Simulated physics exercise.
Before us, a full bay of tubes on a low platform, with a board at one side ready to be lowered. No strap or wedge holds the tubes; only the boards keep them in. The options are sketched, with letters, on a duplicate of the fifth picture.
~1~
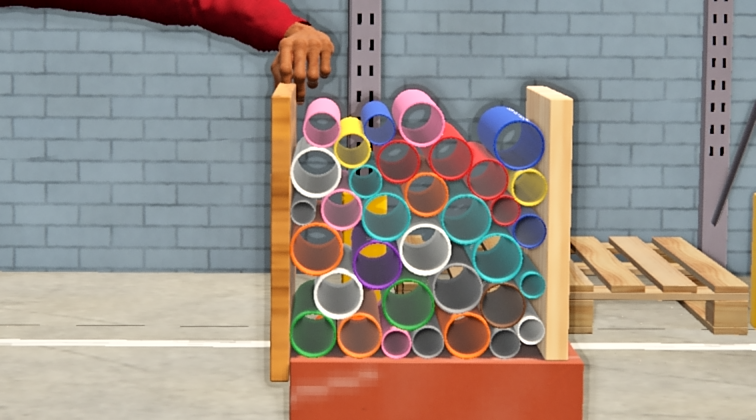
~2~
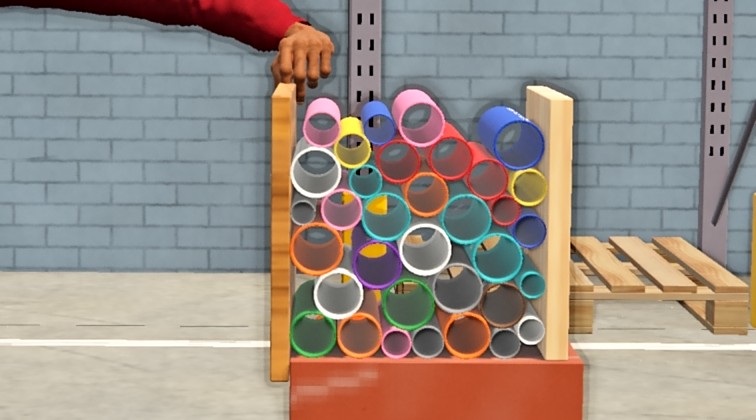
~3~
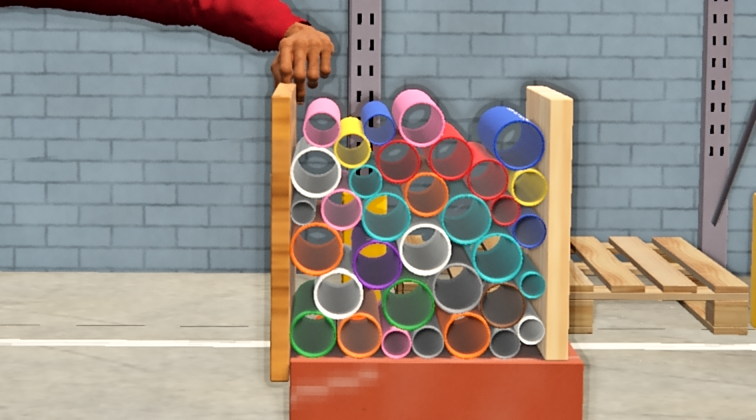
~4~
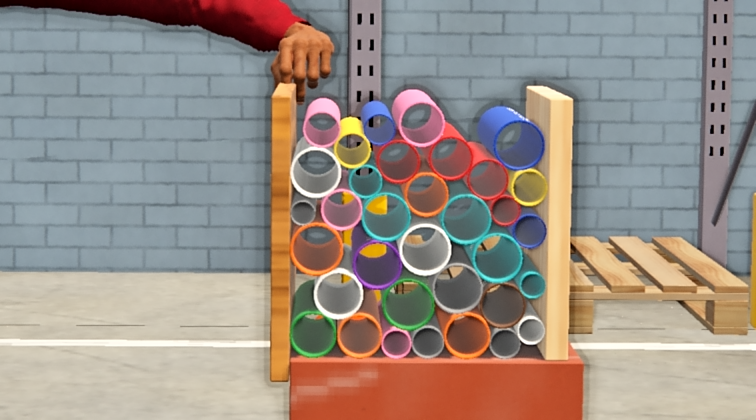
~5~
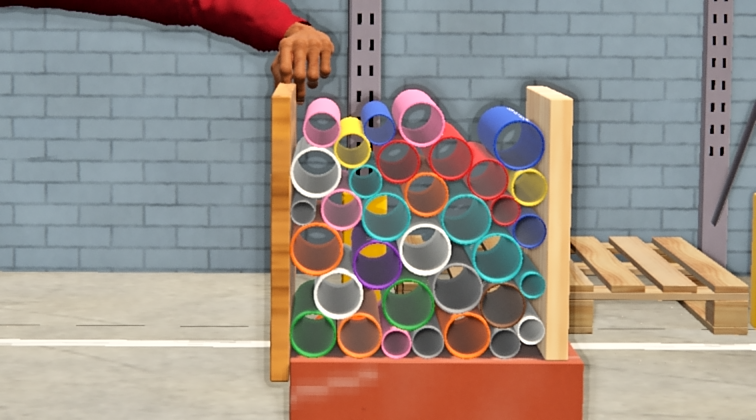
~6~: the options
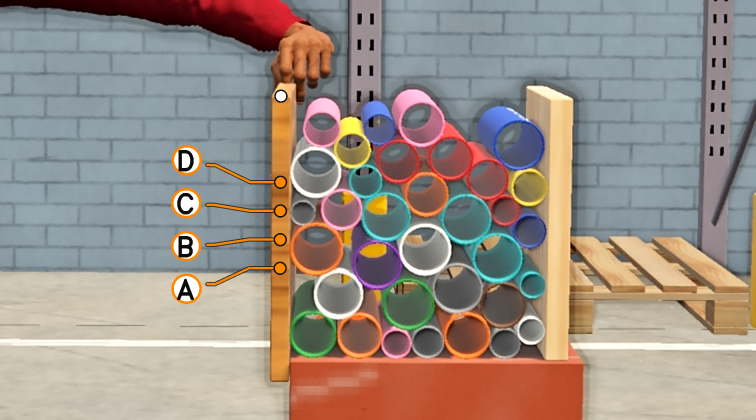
The clip opens on colourful tubes stacked between two upright wooden boards on a low reddish platform, with a wooden pallet to the right. A hand at the end of a red sleeve rests at the top of the left board. Throughout, the hand, boards and tubes show no visible movement.
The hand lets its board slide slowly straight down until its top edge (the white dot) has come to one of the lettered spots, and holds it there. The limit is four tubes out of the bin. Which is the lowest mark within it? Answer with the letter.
C is the limit.
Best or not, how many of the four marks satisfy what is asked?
Two of them.
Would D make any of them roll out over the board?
No.
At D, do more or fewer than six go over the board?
Fewer than six.
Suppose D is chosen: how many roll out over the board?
It comes to none.
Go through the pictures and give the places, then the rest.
A pink tube (322, 130); side board (285, 221); a green tube (313, 335), in the first picture.
A green tube (313, 335); a grey tube (505, 343), in the second picture.
An orange tube (317, 249); a white tube (531, 331), in the third picture.
A blue tube (530, 231); a red tube (488, 180), in the fourth picture.
A pink tube (322, 130); side board (285, 221); a green tube (313, 335), in the fifth picture.
On the copy, A at (280, 269); B at (281, 240); C at (281, 211); D at (281, 182); the white dot at (281, 96).
On C. First, top of the board (290, 150).
Then, top of the board (290, 210).
Finally, top of the board (290, 210), none out over the board.
By contrast, A more than four out over the board; B more than four out over the board; D none out over the board.
